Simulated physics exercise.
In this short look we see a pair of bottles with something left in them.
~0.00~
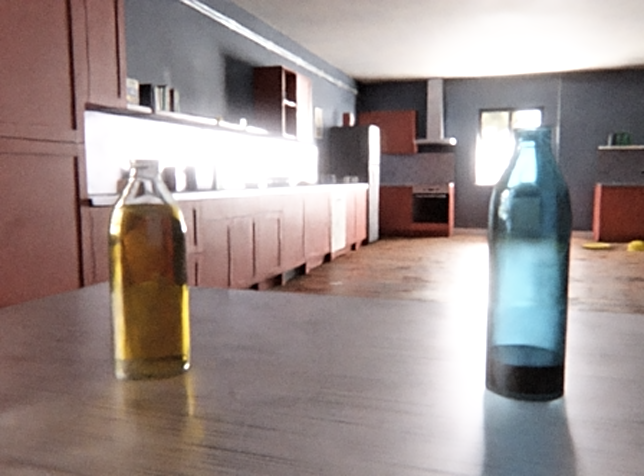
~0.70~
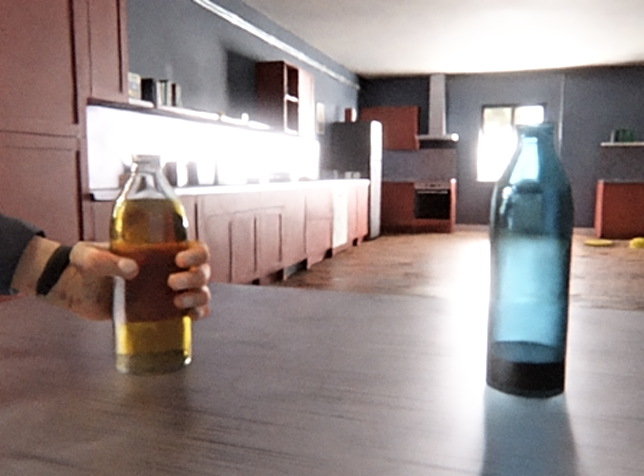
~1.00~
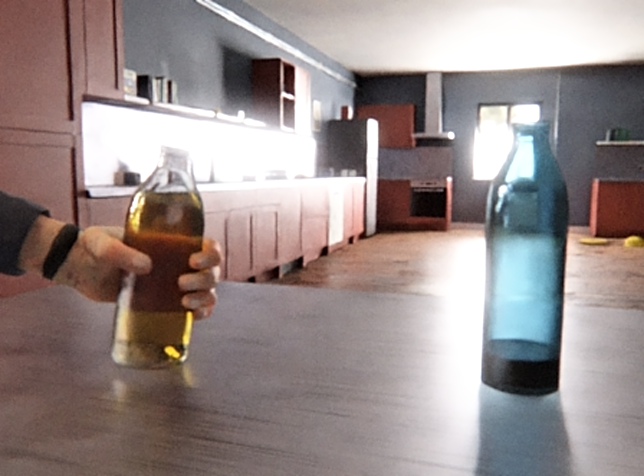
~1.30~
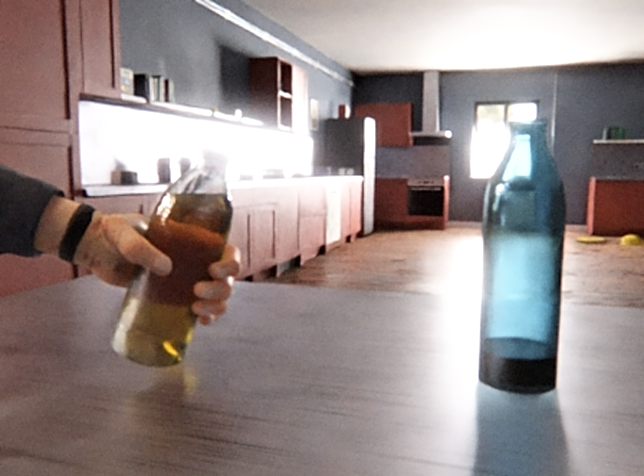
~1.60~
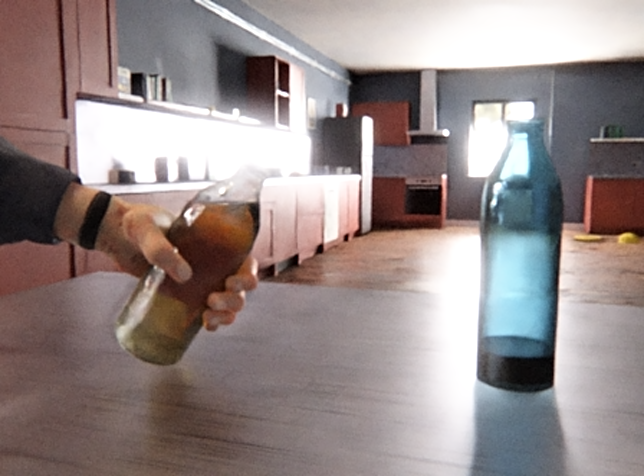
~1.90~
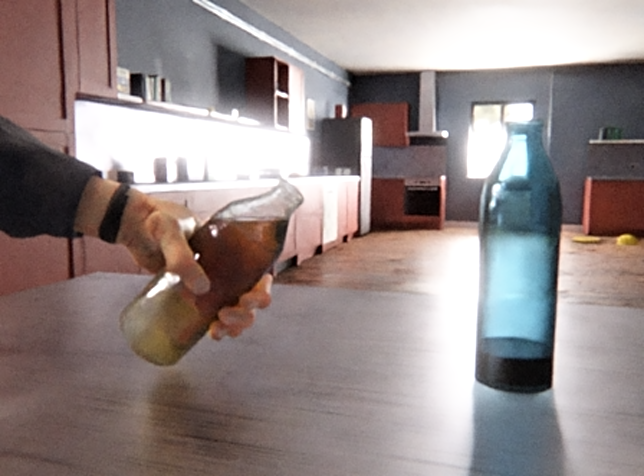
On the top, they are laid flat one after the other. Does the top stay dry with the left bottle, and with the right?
Left: No, wet; right: Yes, dry.
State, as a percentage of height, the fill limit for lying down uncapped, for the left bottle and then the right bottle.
In order, the limits are 26 % and 22 %.
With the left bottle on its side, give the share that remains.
35 percent or so.
After 2.6 s, the left bottle is nearly down; left bottle, it is running out of the neck.
After 3.6 s, the left bottle lies flat; left bottle, it is running out of the neck.
After 6.5 s, both lie flat; left bottle, it is running out of the neck; right bottle, nothing comes out.
